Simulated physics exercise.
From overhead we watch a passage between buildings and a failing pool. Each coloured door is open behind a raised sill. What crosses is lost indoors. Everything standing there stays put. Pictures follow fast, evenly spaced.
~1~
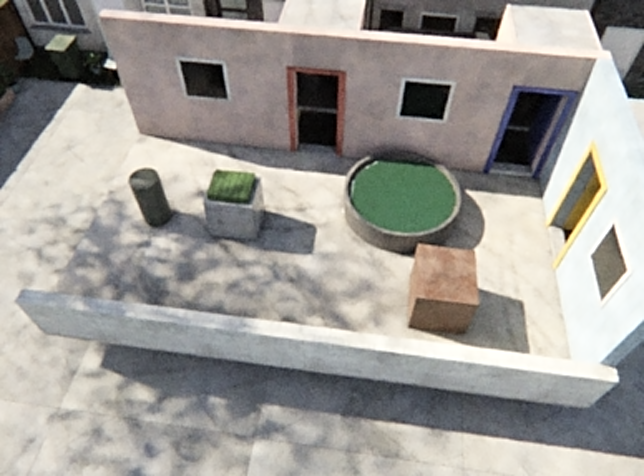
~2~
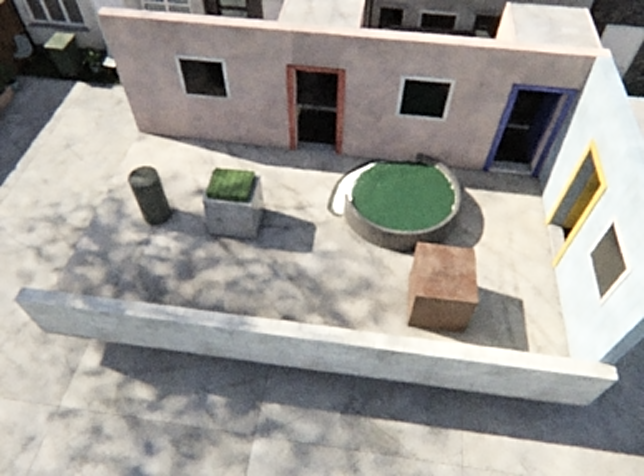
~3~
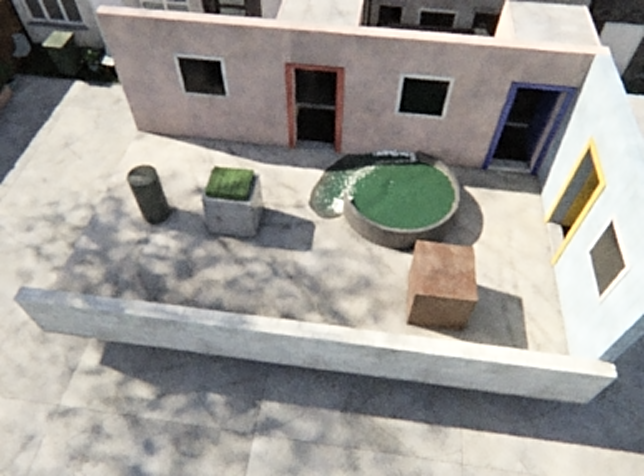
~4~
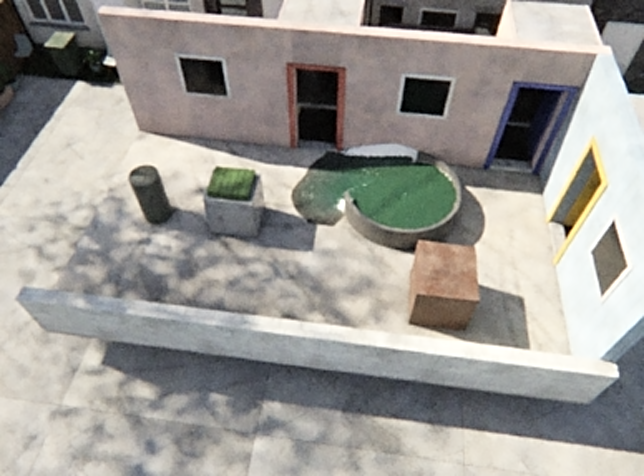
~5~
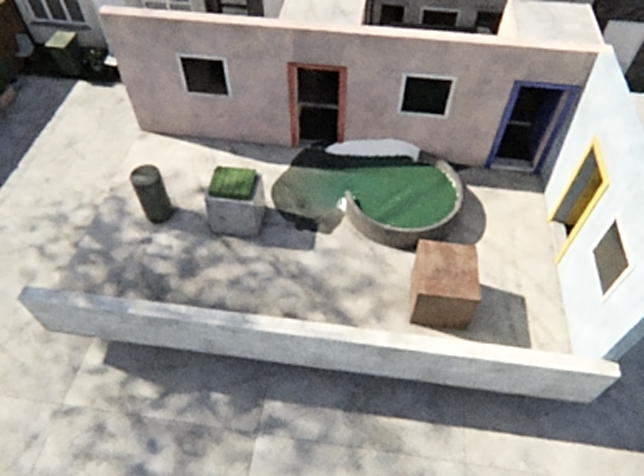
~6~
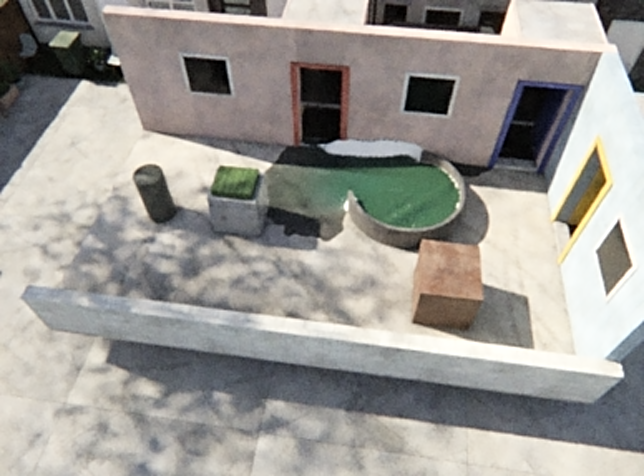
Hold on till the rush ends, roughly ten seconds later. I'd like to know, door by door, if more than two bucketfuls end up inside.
The yellow door never exceeds two buckets; the blue door never exceeds two buckets; the red door exceeds two buckets.
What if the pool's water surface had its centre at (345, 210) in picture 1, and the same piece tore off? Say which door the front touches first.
I'd go with the red-painted one.
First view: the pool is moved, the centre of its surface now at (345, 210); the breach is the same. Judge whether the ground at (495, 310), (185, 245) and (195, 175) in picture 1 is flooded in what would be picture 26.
First spot stays unwetted, second spot stays unwetted, third spot gets drenched.
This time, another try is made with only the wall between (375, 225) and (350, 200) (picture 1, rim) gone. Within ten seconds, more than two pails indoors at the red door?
Result for the red door: It lets in too little.
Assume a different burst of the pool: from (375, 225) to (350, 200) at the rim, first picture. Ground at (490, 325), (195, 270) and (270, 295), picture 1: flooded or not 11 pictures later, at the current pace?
Untouched, soaked, soaked.
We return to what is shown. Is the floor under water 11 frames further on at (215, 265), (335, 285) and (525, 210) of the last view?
Point by point: Not yet wet, not yet wet, inundated.
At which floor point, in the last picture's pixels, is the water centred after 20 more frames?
That puts it at around (331, 190).
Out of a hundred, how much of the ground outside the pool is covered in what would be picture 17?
The answer is around 30 per cent.
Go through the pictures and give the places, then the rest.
Still water in the round tank at (402, 193), in the first picture.
The front is at (335, 212), out from the gap on the round tank's far side, in the second picture.
Water pours out on the round tank's far side and has run to a hidden place, in the third picture.
The front is at a hidden place, out from the gap on the round tank's far side, in the fourth picture.
Water pours out on the round tank's far side and has run to (465, 165), in the fifth picture.
Water pours out on the round tank's far side and has run to (487, 167), in the sixth picture.
A moment on, water covers 25 % of the floor; the yellow door not reached, the blue door wet at the sill, nothing in, the red door under two buckets in.
Next, water covers 30 % of the floor; the yellow door not reached, the blue door wet at the sill, nothing in, the red door over two buckets in.
Then, water covers 40 % of the floor; the yellow door wet at the sill, nothing in, the blue door wet at the sill, nothing in, the red door far over two buckets in.
Later, water covers 50 % of the floor; the yellow door wet at the sill, nothing in, the blue door wet at the sill, nothing in, the red door far over two buckets in.
In the end, water covers 70 % of the floor; the yellow door wet at the sill, nothing in, the blue door wet at the sill, nothing in, the red door far over two buckets in.
